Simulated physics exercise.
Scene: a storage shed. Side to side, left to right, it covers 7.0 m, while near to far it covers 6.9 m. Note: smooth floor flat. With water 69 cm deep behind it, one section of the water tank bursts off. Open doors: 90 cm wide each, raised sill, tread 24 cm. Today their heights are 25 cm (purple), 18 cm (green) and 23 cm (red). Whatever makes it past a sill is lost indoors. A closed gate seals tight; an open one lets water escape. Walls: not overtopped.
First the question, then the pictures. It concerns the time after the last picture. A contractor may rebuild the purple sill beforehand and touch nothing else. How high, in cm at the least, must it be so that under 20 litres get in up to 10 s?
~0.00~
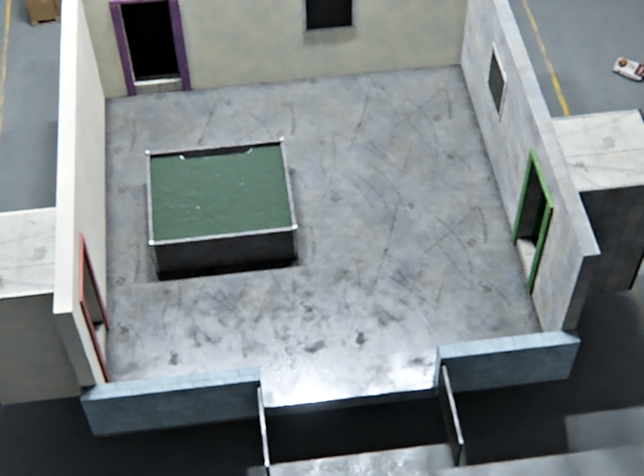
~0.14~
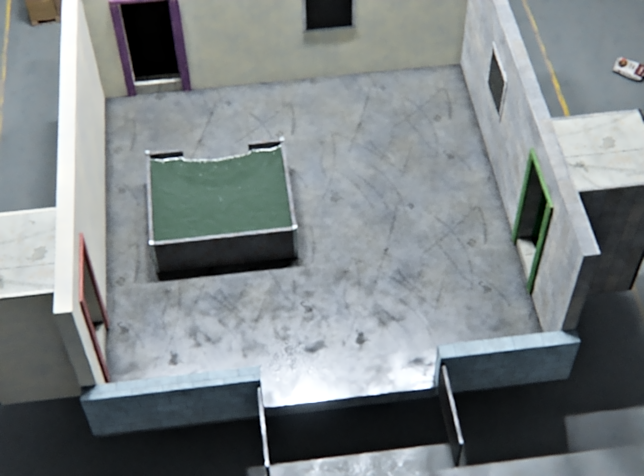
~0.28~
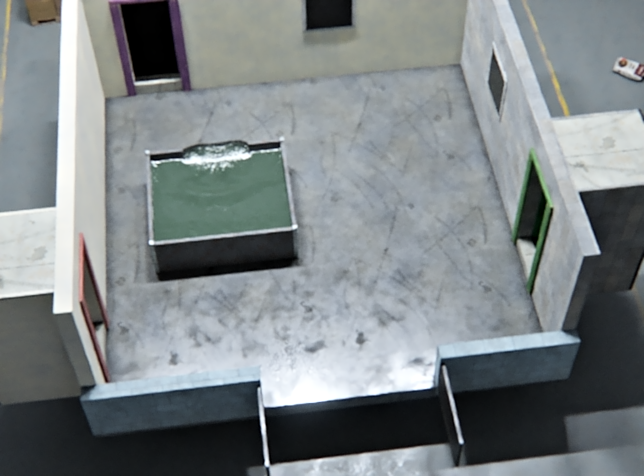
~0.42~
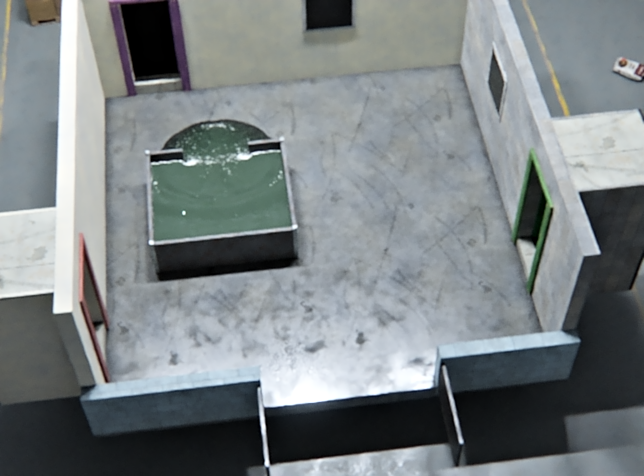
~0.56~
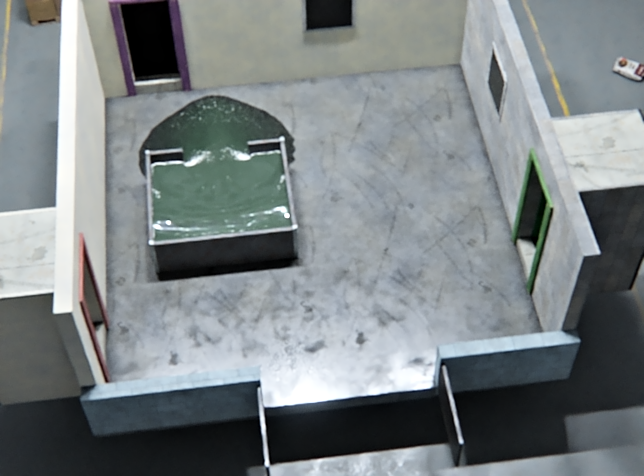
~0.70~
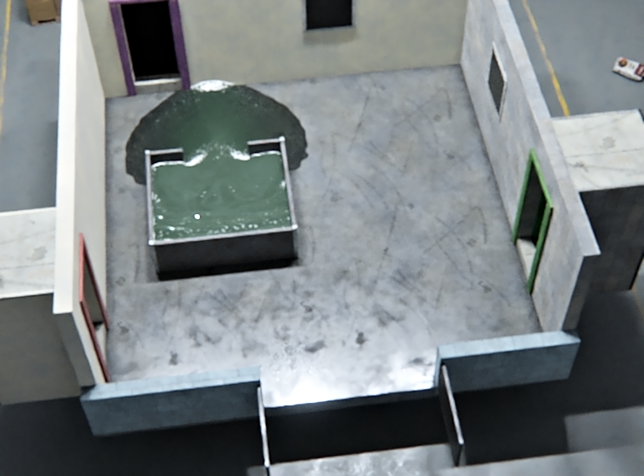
It would need to be roughly 27 cm high.
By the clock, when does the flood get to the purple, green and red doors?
Times: Purple = 0.8 s, green = 4.5 s, red = 4.0 s.
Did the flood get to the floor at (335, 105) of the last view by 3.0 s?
I'd say that place has got wet.
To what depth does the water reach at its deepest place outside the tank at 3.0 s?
I'd estimate roughly 32 cm.
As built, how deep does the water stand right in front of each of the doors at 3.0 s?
Purple door: 27 cm; green door: 0 cm; red door: 0 cm.
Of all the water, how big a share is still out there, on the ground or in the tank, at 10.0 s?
I'd put it at about 96 per cent.
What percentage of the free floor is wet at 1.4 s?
Roughly 20 percent of the floor.
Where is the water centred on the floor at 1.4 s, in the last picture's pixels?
The balance point sits at roughly (217, 183).
After 1.4 s water covers 20 % of the floor, deepest (39 cm) near (216, 172); 33 cm at the purple door, 2 litres in over its 25 cm sill.
After 3.0 s water covers 35 % of the floor, deepest (32 cm) near (115, 98); 27 cm at the purple door, 27 litres in over its 25 cm sill.
After 10.0 s water covers 95 % of the floor, deepest (12 cm) near (454, 65); 10 cm at the purple door, 30 litres in over its 25 cm sill.
At the purple door as built, the water arrived by 0.8 s and peaked near 33 cm at 1.6 s.
Run again over the same 10 s with other heights there, 58 litres in over 22 cm, 8 litres over 29.5 cm. The limit of 20 litres is kept from about 27 cm up.
